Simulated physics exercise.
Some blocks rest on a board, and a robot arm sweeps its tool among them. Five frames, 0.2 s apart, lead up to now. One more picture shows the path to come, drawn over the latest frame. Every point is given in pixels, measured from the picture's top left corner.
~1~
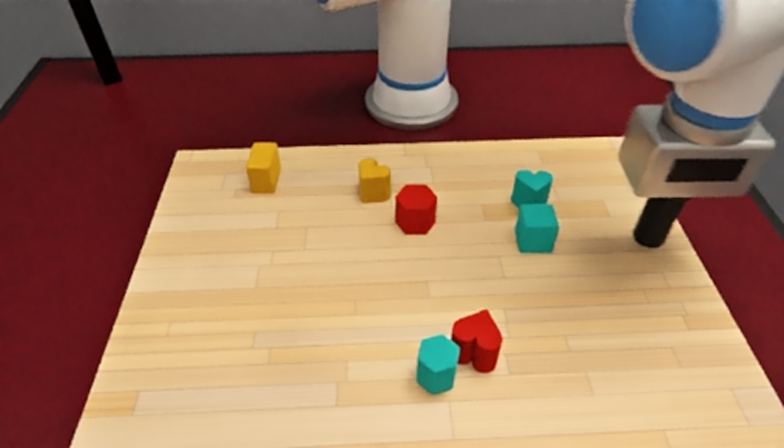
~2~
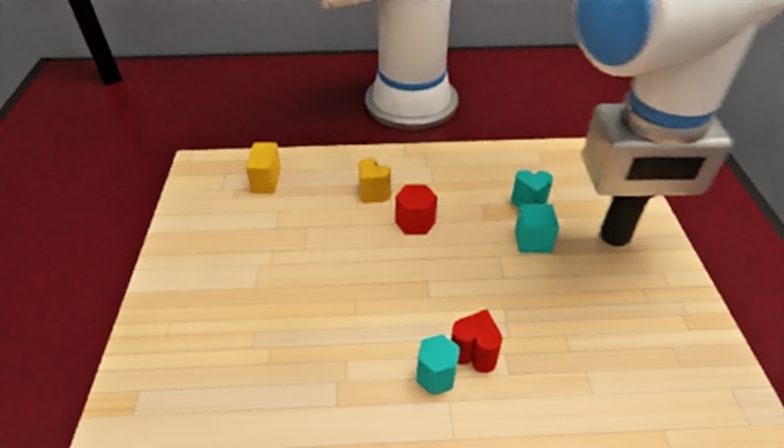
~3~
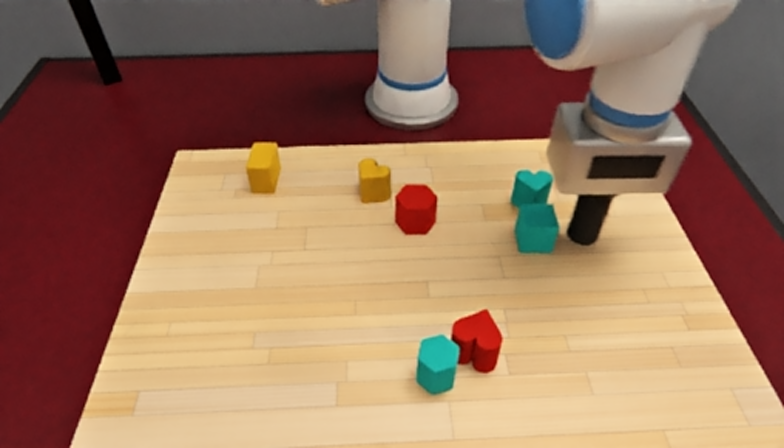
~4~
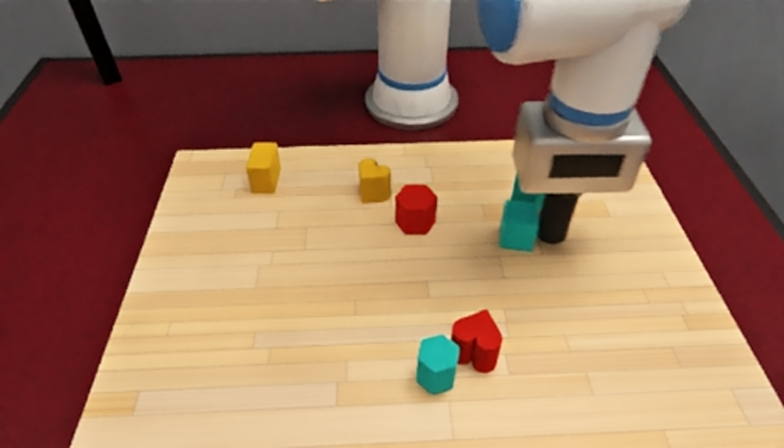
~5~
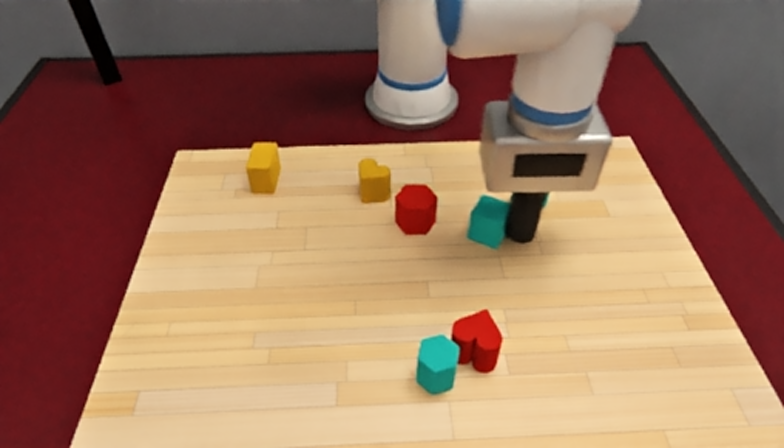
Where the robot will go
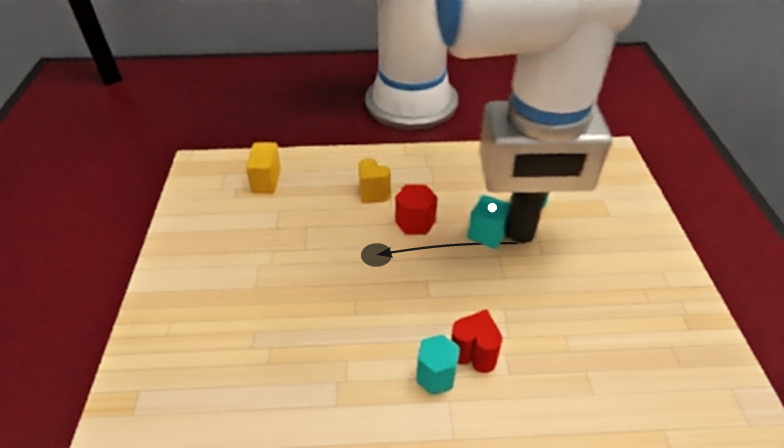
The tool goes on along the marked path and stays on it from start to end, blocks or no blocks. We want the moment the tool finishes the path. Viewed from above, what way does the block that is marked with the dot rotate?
Spin direction: Clockwise.
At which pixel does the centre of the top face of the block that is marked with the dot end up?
I expect it at (443, 197).
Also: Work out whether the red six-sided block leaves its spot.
Moved away.
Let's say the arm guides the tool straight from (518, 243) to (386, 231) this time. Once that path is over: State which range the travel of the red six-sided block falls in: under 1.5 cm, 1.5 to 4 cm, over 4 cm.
It shifts over 4 cm.
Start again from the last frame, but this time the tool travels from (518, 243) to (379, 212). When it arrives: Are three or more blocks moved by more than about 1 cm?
Yes - that is the case.
The line goes from (518, 243) via (447, 246), ending at (376, 255); the dot is on the turquoise four-sided block.
On the path given first. One third of the way, tool at (472, 234); red six-sided block at (411, 194); turquoise four-sided block at (452, 200), turned 30° clockwise.
Two thirds of the way, tool at (423, 238); red six-sided block at (406, 192), turned 25° anticlockwise; turquoise four-sided block at (443, 197), turned 55° clockwise.
At the end, tool at (376, 244); red six-sided block at (406, 192), turned 25° anticlockwise; turquoise four-sided block at (443, 197), turned 55° clockwise; turquoise heart block unmoved.
